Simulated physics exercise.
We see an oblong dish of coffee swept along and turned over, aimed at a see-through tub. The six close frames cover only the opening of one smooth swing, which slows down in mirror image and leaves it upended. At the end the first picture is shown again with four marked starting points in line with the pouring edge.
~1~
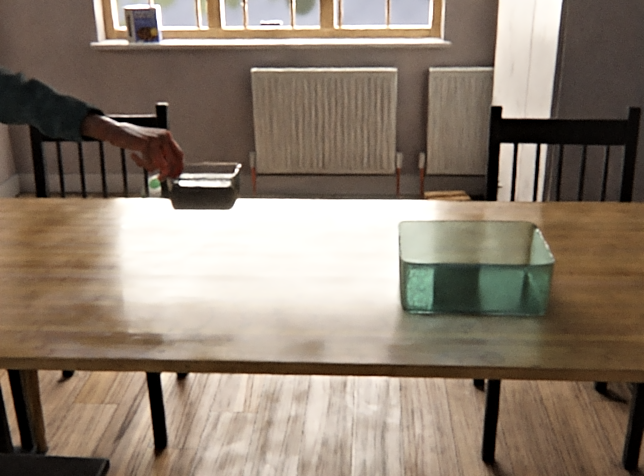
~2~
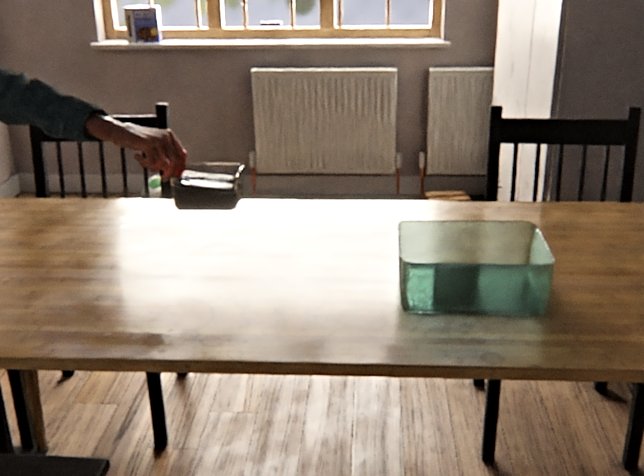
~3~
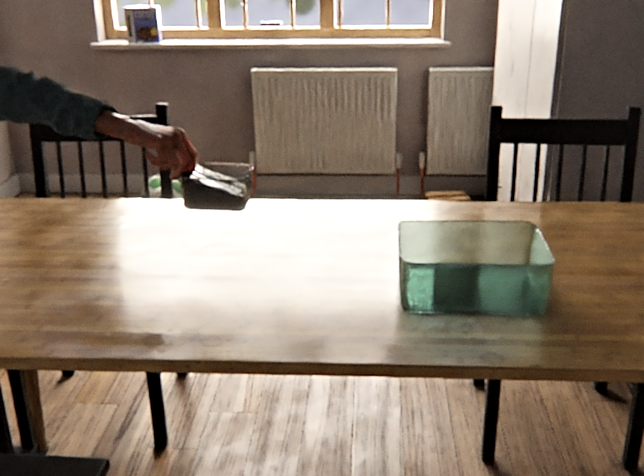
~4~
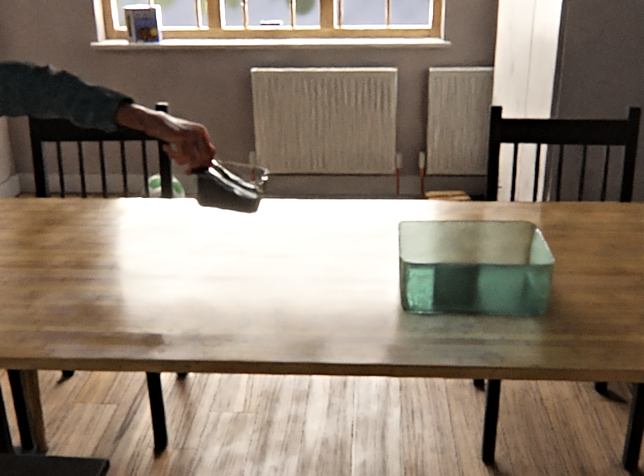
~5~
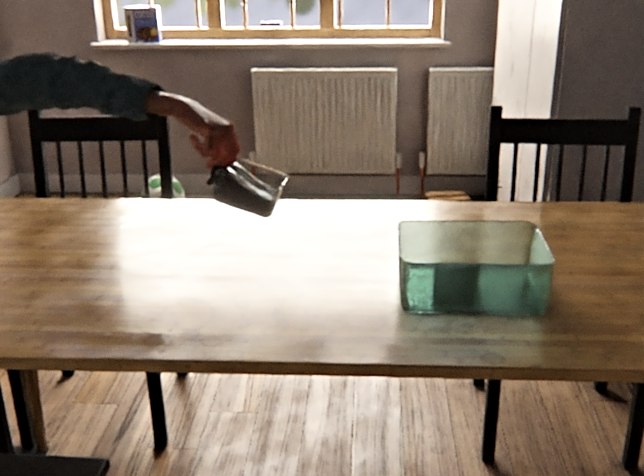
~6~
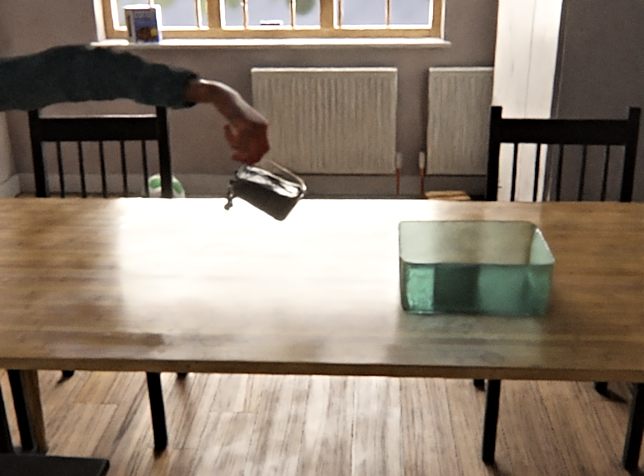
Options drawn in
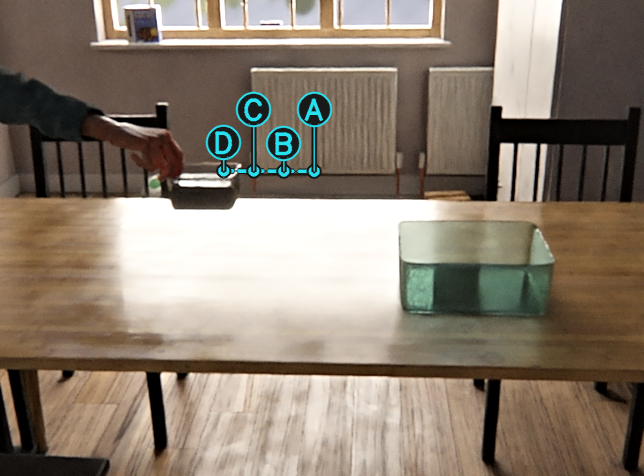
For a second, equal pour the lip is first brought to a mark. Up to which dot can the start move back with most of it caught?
Place C.
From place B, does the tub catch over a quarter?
Yes.
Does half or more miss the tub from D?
Yes.
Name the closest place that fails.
Place D.
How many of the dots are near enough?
Three of them.
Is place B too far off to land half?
No, that is safe.
On the marked copy, A at (314, 171); B at (283, 171); C at (253, 171); D at (223, 170).
With A, about 83 % lands in the tub, 5 % falls short and 12 % goes beside or beyond.
With B, about 81 % lands in the tub, 8 % falls short and 11 % goes beside or beyond.
With C, about 68 % lands in the tub, 24 % falls short and 8 % goes beside or beyond.
With D, about 16 % lands in the tub, 79 % falls short and 5 % goes beside or beyond.
